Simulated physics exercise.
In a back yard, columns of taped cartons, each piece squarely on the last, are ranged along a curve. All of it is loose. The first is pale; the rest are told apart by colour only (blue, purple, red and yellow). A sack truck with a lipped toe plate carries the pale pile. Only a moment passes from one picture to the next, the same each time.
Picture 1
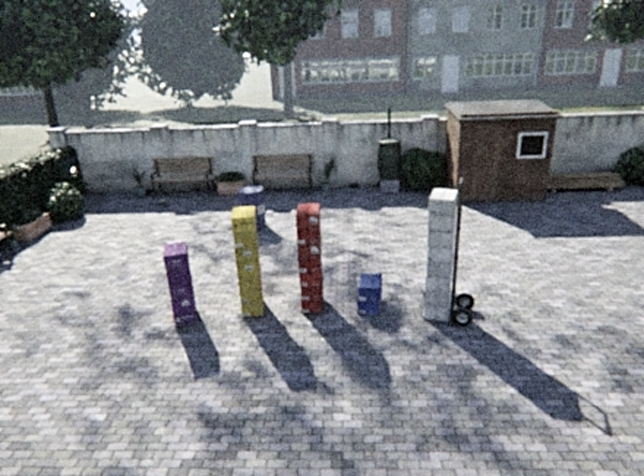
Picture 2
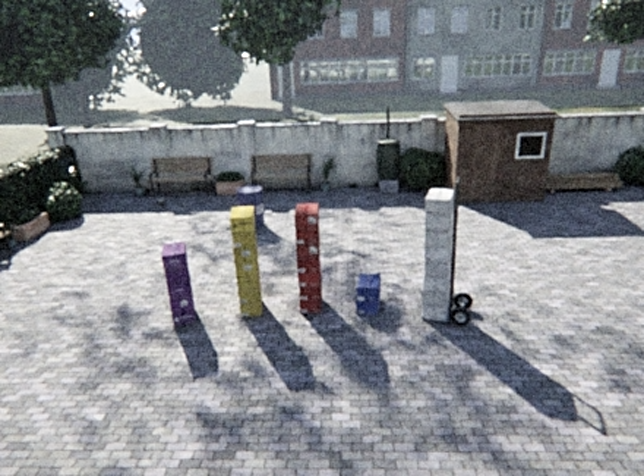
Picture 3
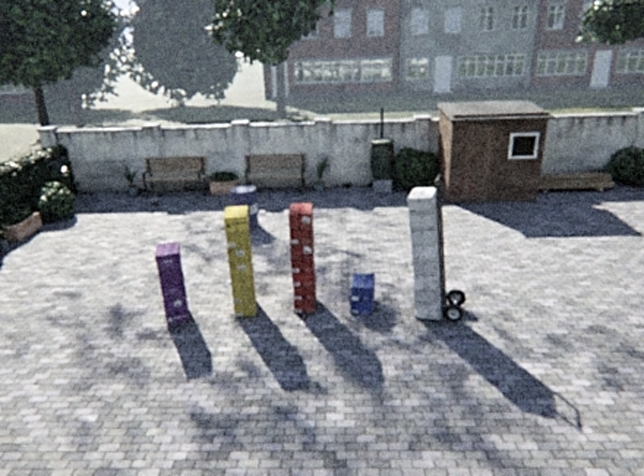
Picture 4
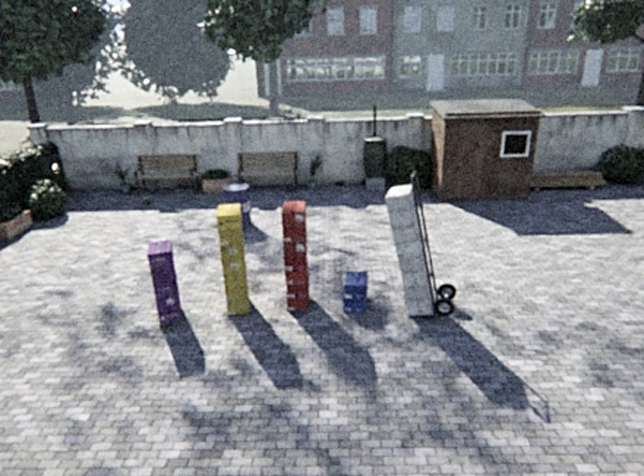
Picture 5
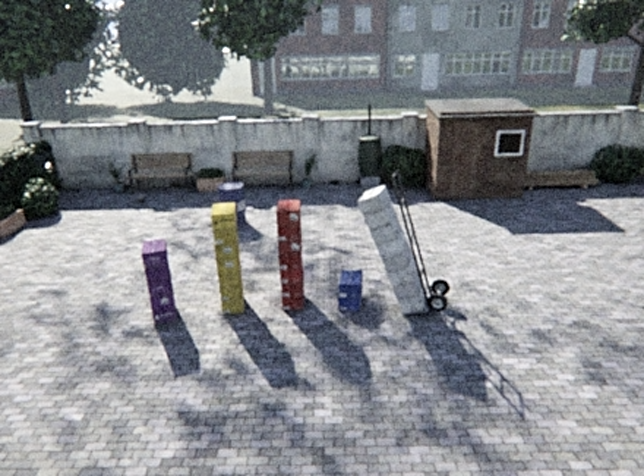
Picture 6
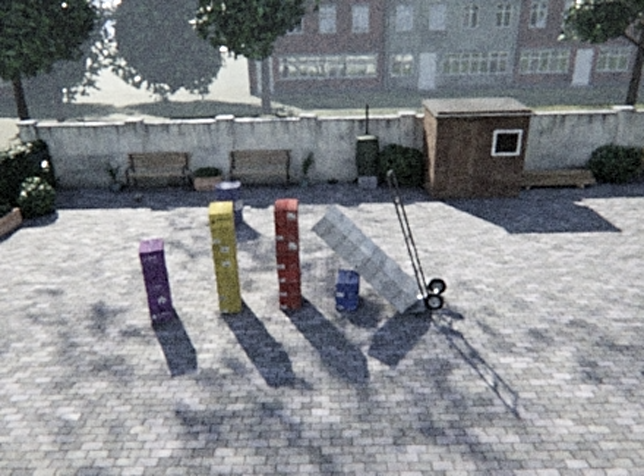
Paved yard where a tall pale box column tilts left from upright, leaning steeply off its hand truck above motionless blue boxes.
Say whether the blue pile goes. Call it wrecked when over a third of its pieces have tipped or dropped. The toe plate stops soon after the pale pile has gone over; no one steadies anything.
In the end the blue column survives.
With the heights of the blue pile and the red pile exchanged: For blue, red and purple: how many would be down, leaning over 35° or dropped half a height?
Blue 6, red 1, purple 0.
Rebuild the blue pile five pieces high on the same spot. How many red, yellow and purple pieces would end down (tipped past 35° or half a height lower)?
By colour: Red 7, yellow 7, purple 5.
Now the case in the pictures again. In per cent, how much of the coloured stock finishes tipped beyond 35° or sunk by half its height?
Near 80 in a hundred.
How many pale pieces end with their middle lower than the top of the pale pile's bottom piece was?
It comes to 6.
Soon after the last picture, 8 of the pale pile down; none of the 2 blue cartons down (0 of 21 in all colours); top blue carton shifted a little; top red carton leaning clearly, a little lower.
A little later, 8 of the pale pile down; none of the 2 blue cartons down (14 of 21 in all colours); top blue carton shifted a little; top red carton leaning well over, some four heights lower.
At rest, 8 of the pale pile down; none of the 2 blue cartons down (17 of 21 in all colours); top blue carton shifted a little; top red carton upside down. As the last picture would show them, middles, top blue carton near (346, 283), top red carton near (151, 282).
